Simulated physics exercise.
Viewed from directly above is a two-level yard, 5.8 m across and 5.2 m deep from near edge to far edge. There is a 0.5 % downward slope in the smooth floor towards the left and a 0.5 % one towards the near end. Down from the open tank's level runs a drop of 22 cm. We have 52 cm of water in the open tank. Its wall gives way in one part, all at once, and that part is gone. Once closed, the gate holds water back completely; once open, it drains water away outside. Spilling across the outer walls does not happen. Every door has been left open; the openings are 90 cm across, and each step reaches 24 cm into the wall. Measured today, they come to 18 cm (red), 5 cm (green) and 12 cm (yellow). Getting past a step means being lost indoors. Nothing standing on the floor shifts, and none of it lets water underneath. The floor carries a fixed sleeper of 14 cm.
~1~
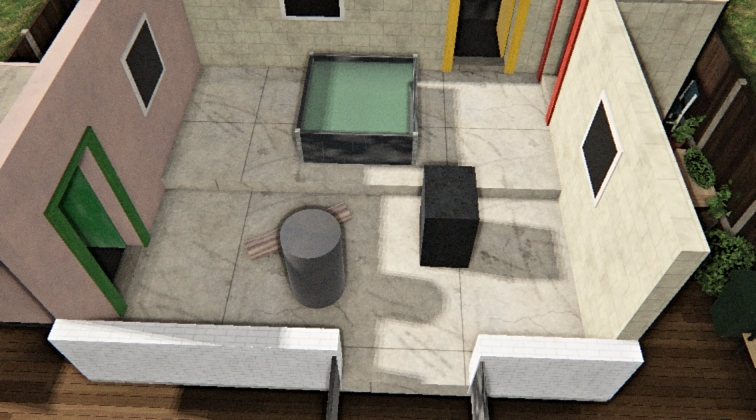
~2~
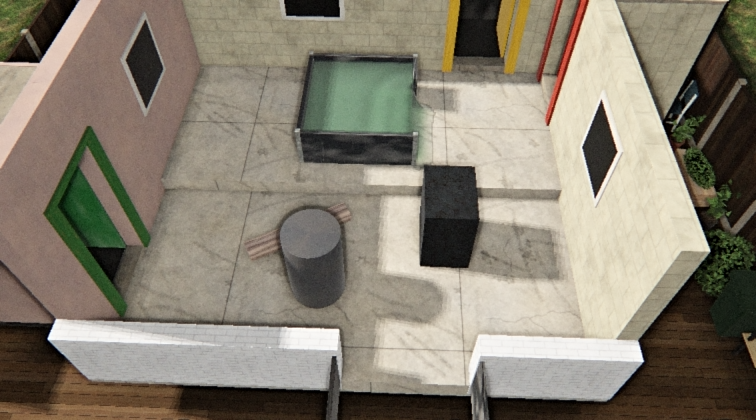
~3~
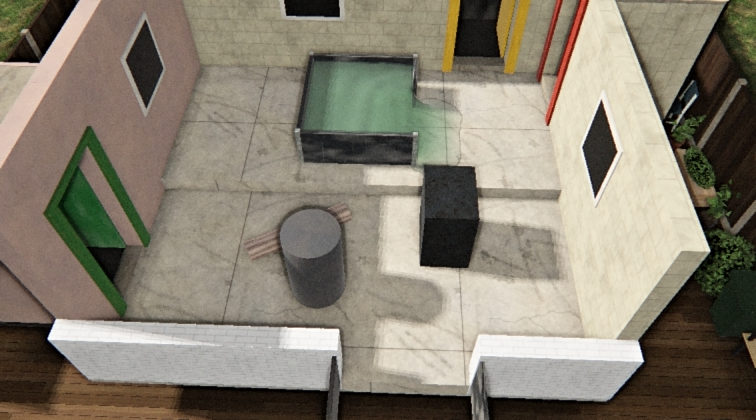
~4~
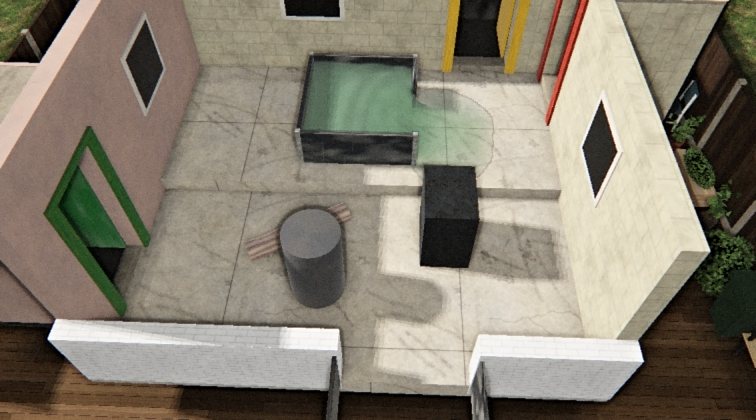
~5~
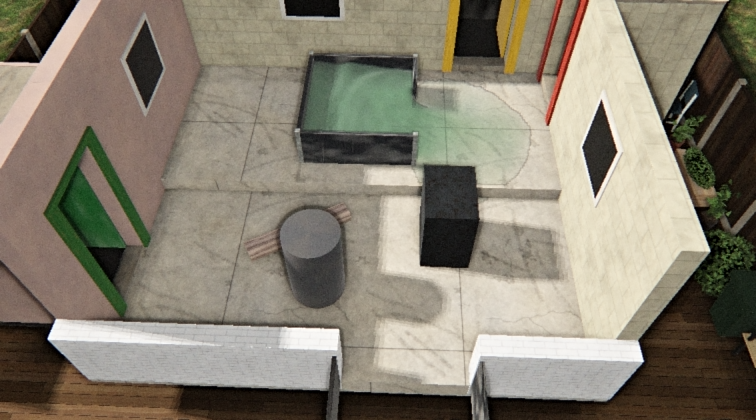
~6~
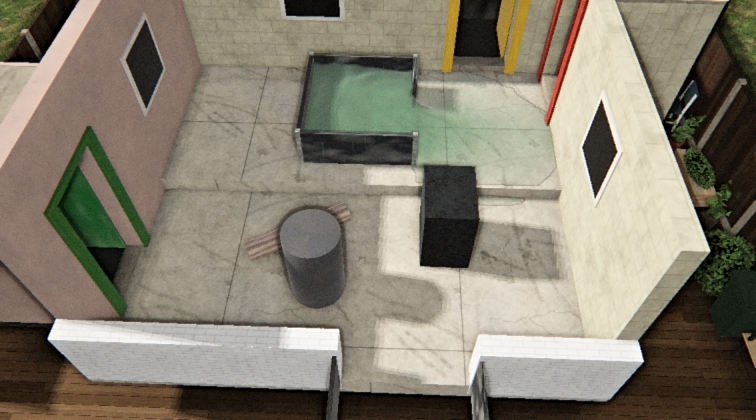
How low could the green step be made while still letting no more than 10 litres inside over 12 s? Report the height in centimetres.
About 5.5 cm.
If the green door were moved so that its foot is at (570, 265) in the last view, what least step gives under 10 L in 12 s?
It needs about 9.5 cm.
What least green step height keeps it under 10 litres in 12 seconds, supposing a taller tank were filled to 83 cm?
You'd need a step of close to 10.5 cm.
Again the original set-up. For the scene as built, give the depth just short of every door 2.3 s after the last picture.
In cm - red: 18, green: 0, yellow: 11.
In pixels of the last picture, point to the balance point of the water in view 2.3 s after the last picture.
About (456, 158).
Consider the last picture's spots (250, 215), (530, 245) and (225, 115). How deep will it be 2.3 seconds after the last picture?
Roughly 0, 12 and 0 cm, in turn.
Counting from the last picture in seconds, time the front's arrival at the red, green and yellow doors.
Red 0.1 s, green 5.0 s, yellow 0.1 s.
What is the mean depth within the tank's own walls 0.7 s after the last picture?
Close to 30 cm deep on average.
Then, 0.7 s after the last picture water covers 25 % of the floor, deepest (28 cm) near (554, 156); it has not reached the green door.
Then, 2.3 s after the last picture water covers 35 % of the floor, deepest (28 cm) near (590, 370); it has not reached the green door.
Then, 11.3 s after the last picture water covers 85 % of the floor, deepest (10 cm) near (110, 352); 7 cm at the green door, 15 litres in over its 5 cm step.
At the green door as built, the water peaked near 8 cm, 7.9 s after the last picture.
With a step of 4.5 cm, 22 litres would have come in within the 12 s; with 6 cm, 6 litres. So under 10 litres takes about 5.5 cm.
